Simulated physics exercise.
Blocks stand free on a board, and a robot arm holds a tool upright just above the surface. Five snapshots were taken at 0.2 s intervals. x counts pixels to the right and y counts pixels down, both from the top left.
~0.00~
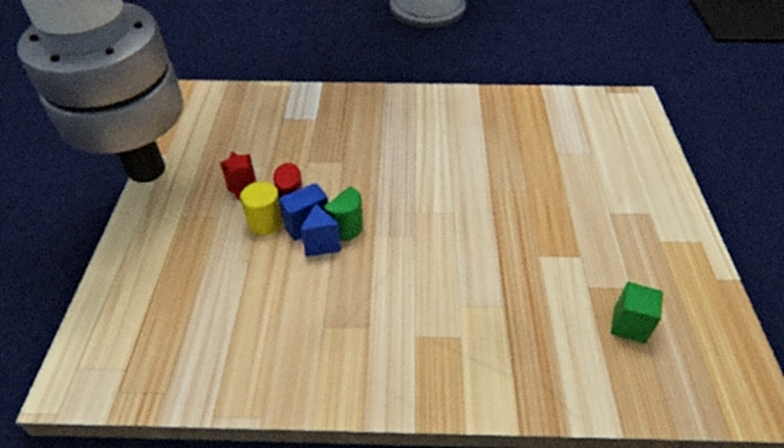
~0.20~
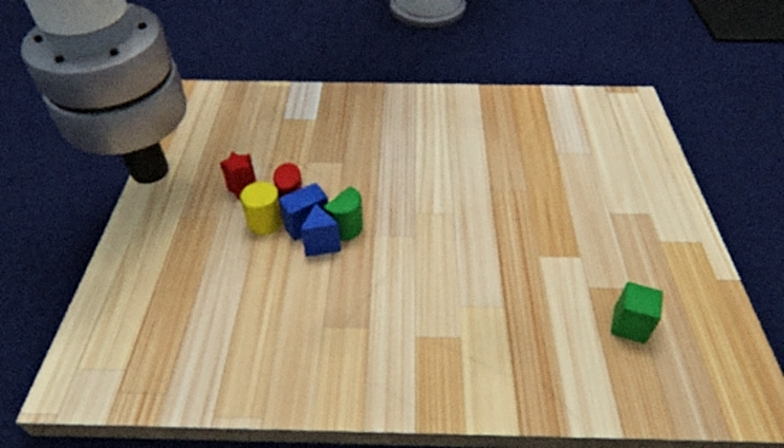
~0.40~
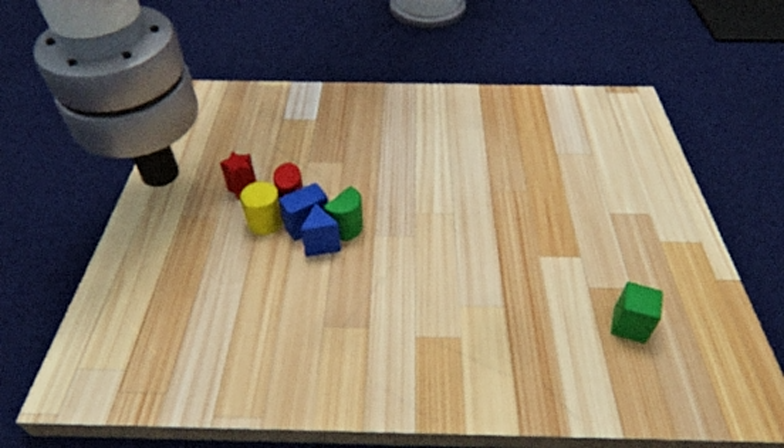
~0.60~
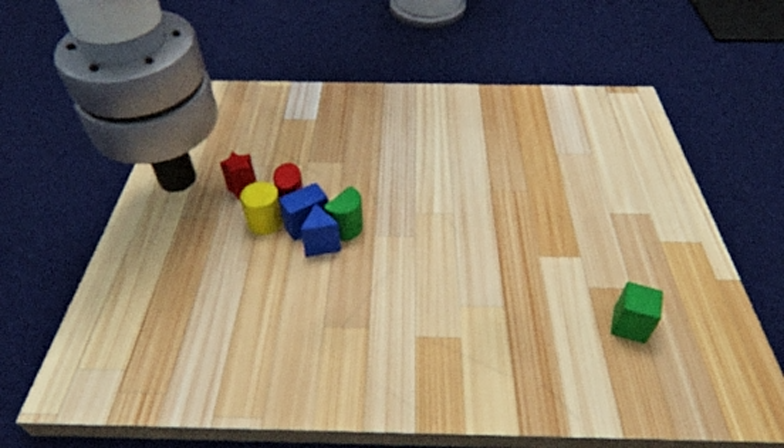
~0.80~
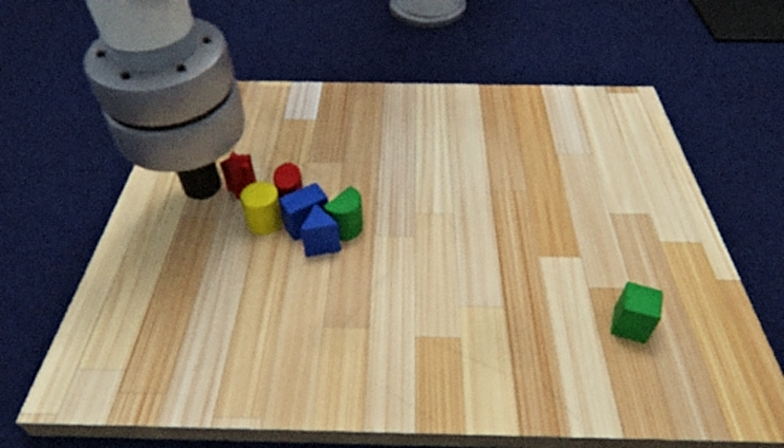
The clip opens on a wooden board with a tight cluster of red, yellow, blue and green blocks at upper left and a lone green cube at right. A robot arm's dark-tipped tool, left of the cluster, barely moves at first, then glides a short way right, close to the red star-shaped block, while every block stays still.
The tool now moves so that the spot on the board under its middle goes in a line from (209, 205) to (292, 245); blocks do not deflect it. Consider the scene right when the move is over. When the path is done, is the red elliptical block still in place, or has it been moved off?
Here's my answer: The red elliptical block remains in position.
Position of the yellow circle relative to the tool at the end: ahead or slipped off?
At the end of the path, the tool is still pushing the yellow circle ahead of it.
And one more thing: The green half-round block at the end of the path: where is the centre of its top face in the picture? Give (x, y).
It should be at (368, 202) by then.
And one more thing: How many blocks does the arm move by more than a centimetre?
I'd say three or more blocks get shifted by more than about 1 cm.
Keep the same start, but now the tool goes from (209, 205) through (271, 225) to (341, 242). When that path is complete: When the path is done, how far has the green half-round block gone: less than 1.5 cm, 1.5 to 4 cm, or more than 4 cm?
The shift is from 1.5 to 4 cm.
The first path, step by step. One third of the way, tool at (231, 201); yellow circle at (264, 196); blue rectangular block at (306, 198).
Two thirds of the way, tool at (259, 214); yellow circle at (290, 214); blue rectangular block at (325, 208), turned 55° anticlockwise; blue three-sided block at (347, 227), turned 15° anticlockwise; green half-round block at (356, 201), turned 35° anticlockwise.
At the end, tool at (288, 228); yellow circle at (320, 231); red elliptical block unmoved; blue rectangular block at (352, 221), turned 90° anticlockwise; blue three-sided block at (387, 228), turned 40° anticlockwise; green half-round block at (368, 202), turned 75° anticlockwise.
